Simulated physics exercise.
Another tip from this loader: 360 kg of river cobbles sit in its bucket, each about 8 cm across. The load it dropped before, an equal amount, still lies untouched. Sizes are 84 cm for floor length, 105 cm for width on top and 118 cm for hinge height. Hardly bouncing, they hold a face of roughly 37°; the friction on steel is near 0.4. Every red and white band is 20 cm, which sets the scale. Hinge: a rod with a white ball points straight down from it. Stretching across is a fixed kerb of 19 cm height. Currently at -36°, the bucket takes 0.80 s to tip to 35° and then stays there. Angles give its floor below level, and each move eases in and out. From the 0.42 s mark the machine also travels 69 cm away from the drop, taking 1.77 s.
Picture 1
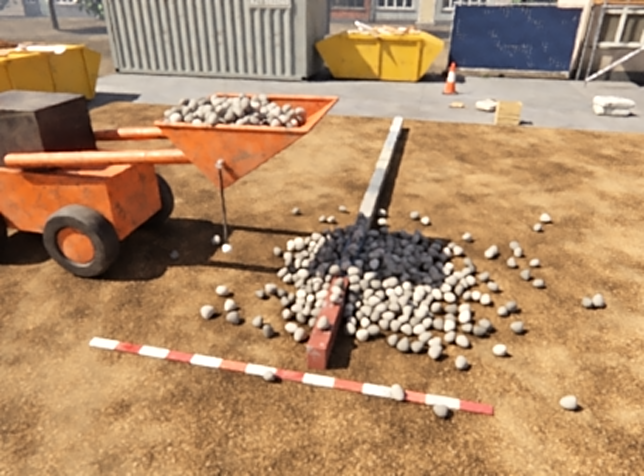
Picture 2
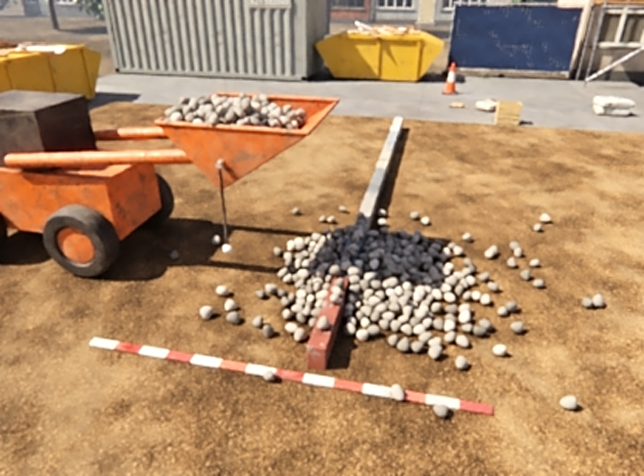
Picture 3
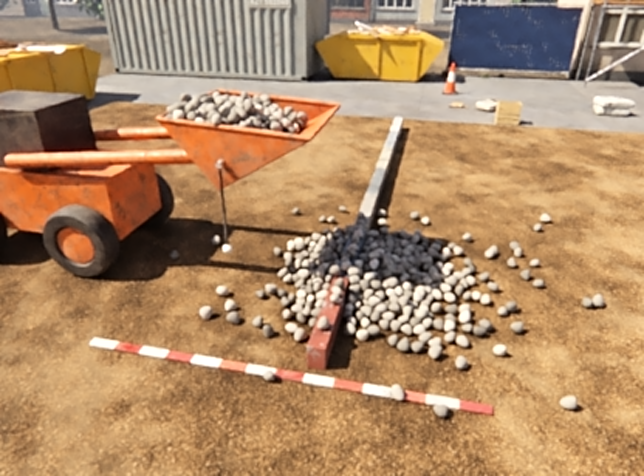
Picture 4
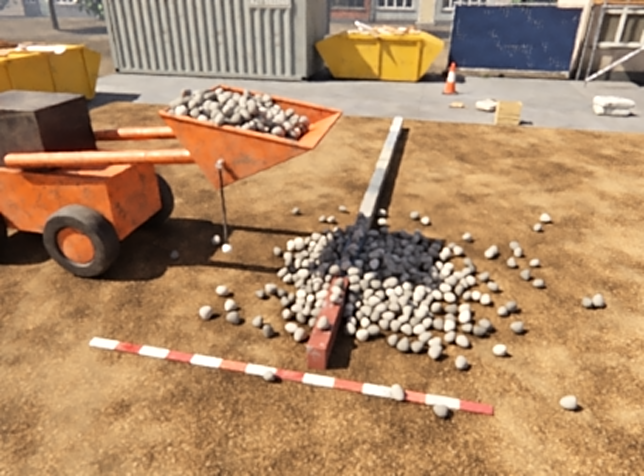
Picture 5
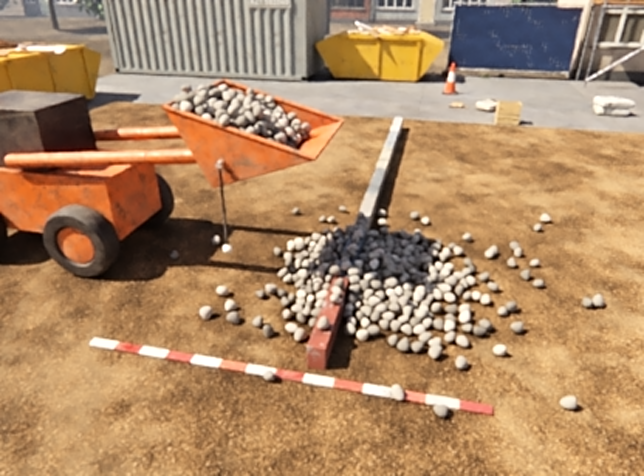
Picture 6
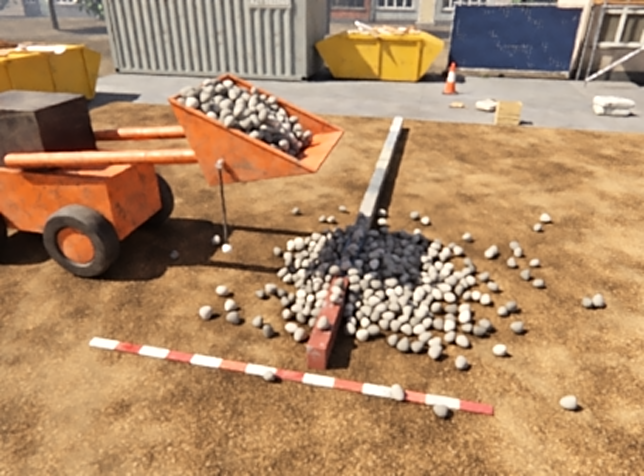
The orange loader's bucket, heaped with grey stones, starts nearly level and tilts gradually, its front lip lowering and its back edge rising. The stones stay inside as it steepens, while the loader's body and the scattered pile over the long kerb on the ground remain still.
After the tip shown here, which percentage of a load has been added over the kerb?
Roughly 11 out of 100.
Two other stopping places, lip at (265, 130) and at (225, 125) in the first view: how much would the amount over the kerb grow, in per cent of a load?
First place: Roughly 0 %; second place: Roughly 0 %.
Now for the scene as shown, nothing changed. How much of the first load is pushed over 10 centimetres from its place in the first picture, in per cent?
Estimate: 5 %, roughly.
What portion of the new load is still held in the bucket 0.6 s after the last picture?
70 %.
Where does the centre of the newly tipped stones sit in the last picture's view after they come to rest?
The middle lies near (309, 262) in the last picture.
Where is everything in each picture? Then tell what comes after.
The first frame shows lip at (308, 131), floor tilted -36°, highest stones at (216, 103). The earlier load is highest near (350, 250), 24 cm above ground level, 32 % on this side of the kerb, 69 % over the kerb.
The second frame shows lip at (309, 133), floor tilted -35°, highest stones at (217, 103).
The third frame shows lip at (311, 139), floor tilted -31°, highest stones at (217, 100).
The fourth frame shows lip at (314, 148), floor tilted -26°, highest stones at (220, 97).
In the fifth frame, the bucket is at -20°, its lip at (315, 159); the top of the load is at (219, 92).
In the sixth frame, the bucket is at -12°, its lip at (316, 172); the top of the load is at (224, 89).
Then, 0.3 s after the last picture the floor is at 24°; in per cent of one load, 100 in the bucket, 33 on this side of the kerb, 69 over the kerb; the foremost stones are at (553, 276).
Then, 0.6 s after the last picture the floor is at 35°; in per cent of one load, 71 in the bucket, 61 on this side of the kerb, 69 over the kerb; the foremost stones are at (553, 276).
Then, 2.3 s after the last picture the floor is at 35°; in per cent of one load, 0 in the bucket, 122 on this side of the kerb, 79 over the kerb; the foremost stones are at (553, 276).
Then, 4.9 s after the last picture the floor is at 35°; in per cent of one load, 0 in the bucket, 122 on this side of the kerb, 79 over the kerb; the foremost stones are at (553, 276). Net gain over the kerb, 11.
